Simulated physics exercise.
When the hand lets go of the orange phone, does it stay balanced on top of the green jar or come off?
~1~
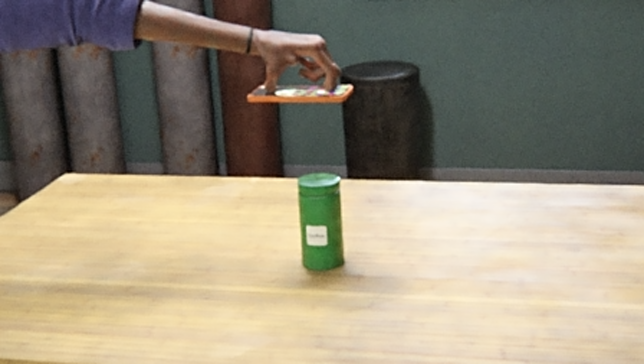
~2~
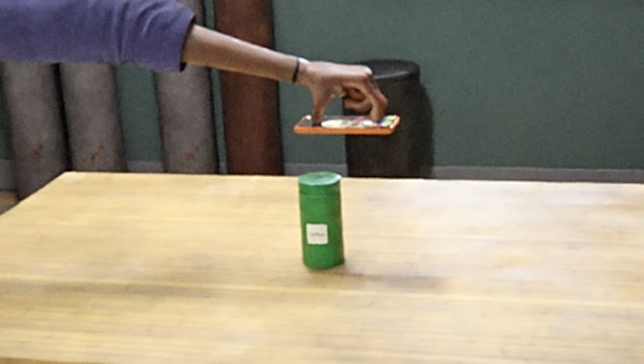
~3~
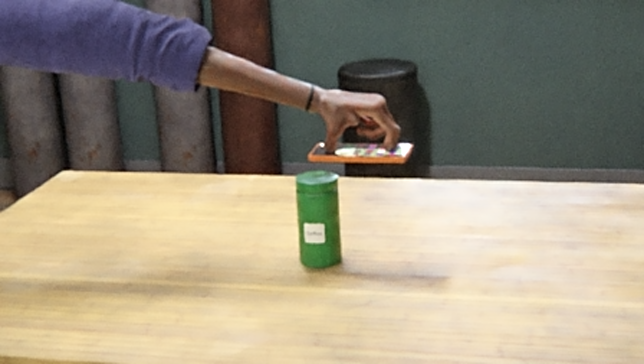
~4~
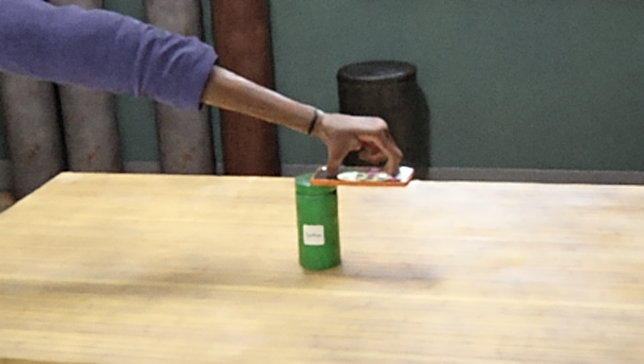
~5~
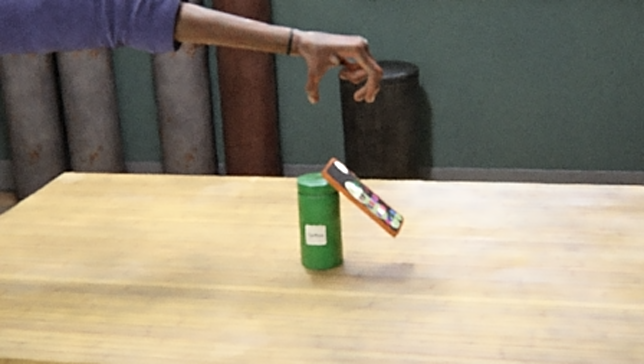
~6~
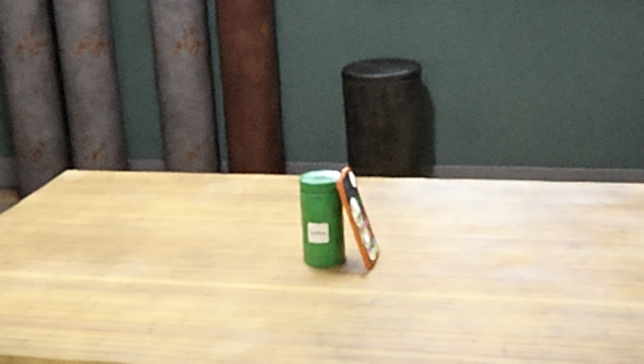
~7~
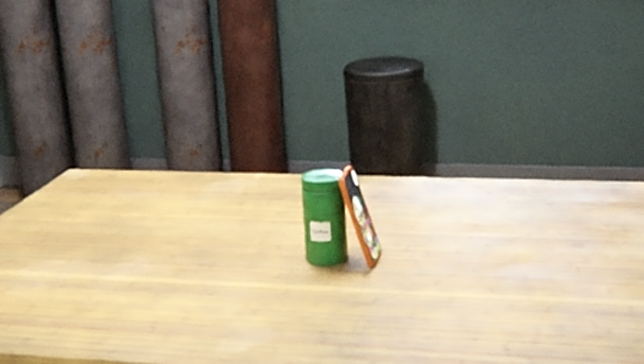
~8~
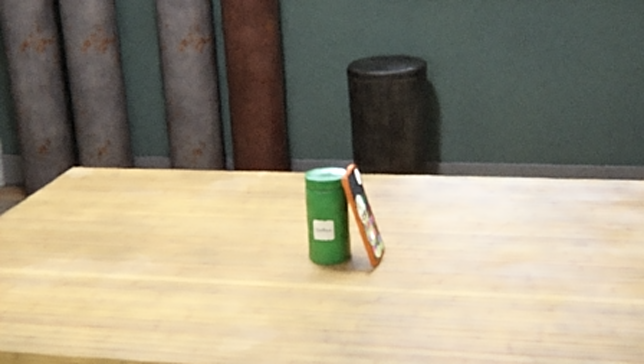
It comes off the top. The phone tips down to the right and ends up leaning against the side of the green jar, which stays standing.
